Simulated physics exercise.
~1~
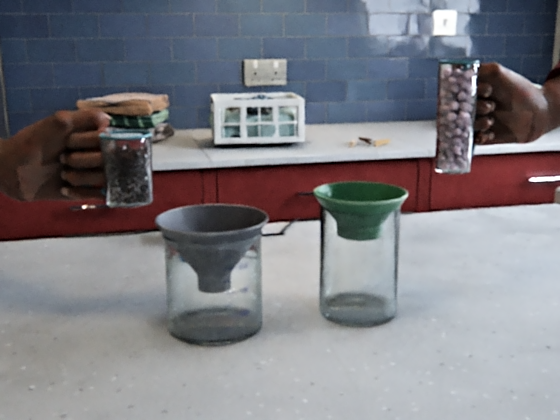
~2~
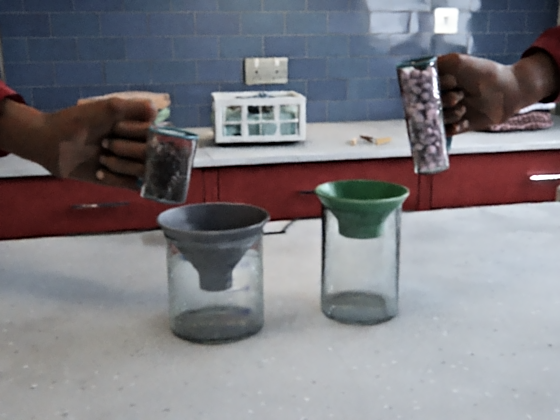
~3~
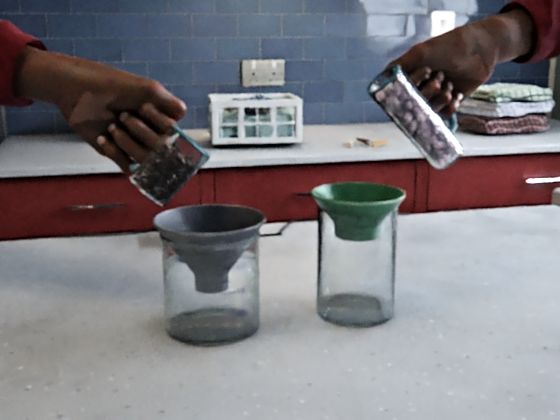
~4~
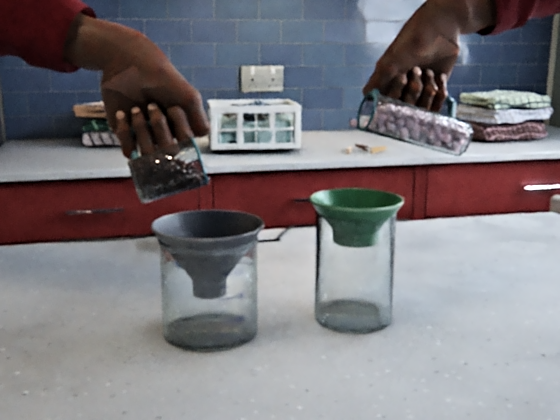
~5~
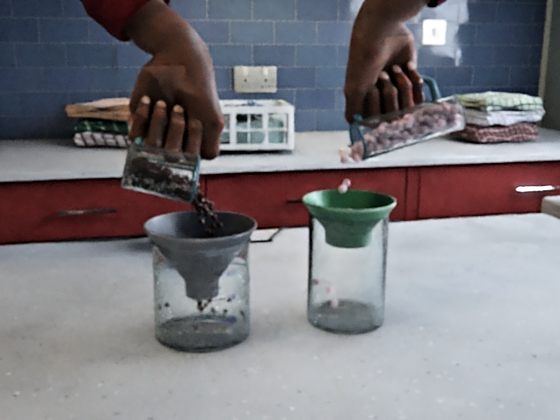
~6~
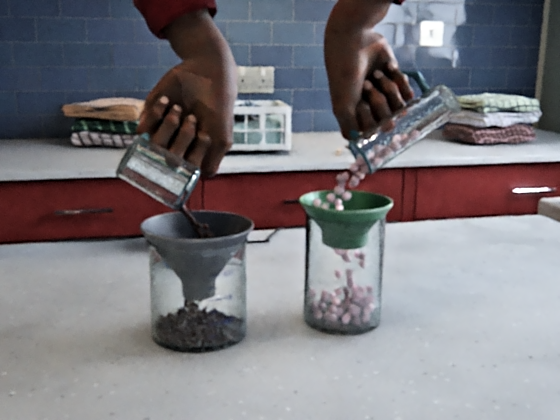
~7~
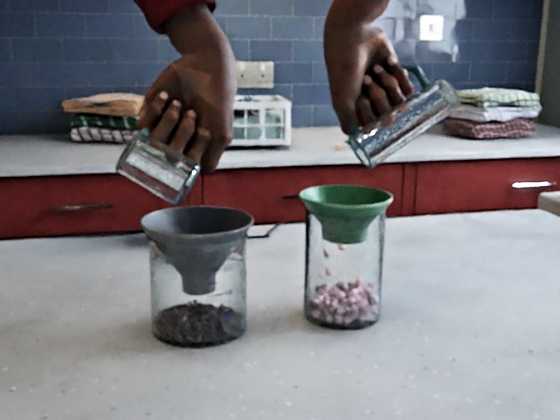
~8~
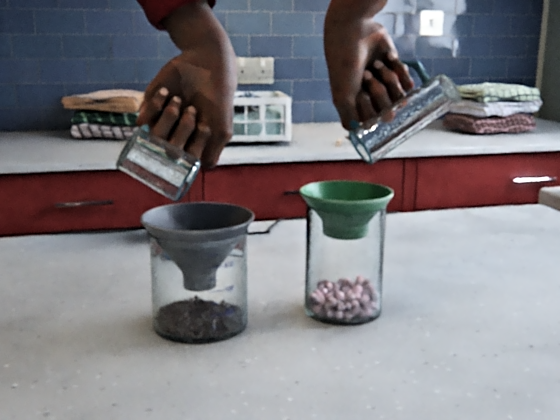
We see two hands tilt small glasses, one of dark grains and one of pinkish beans, over two jars fitted with a grey funnel and a green funnel. Everything passes through both funnels and settles in the jars, while the emptied glasses stay tipped above.
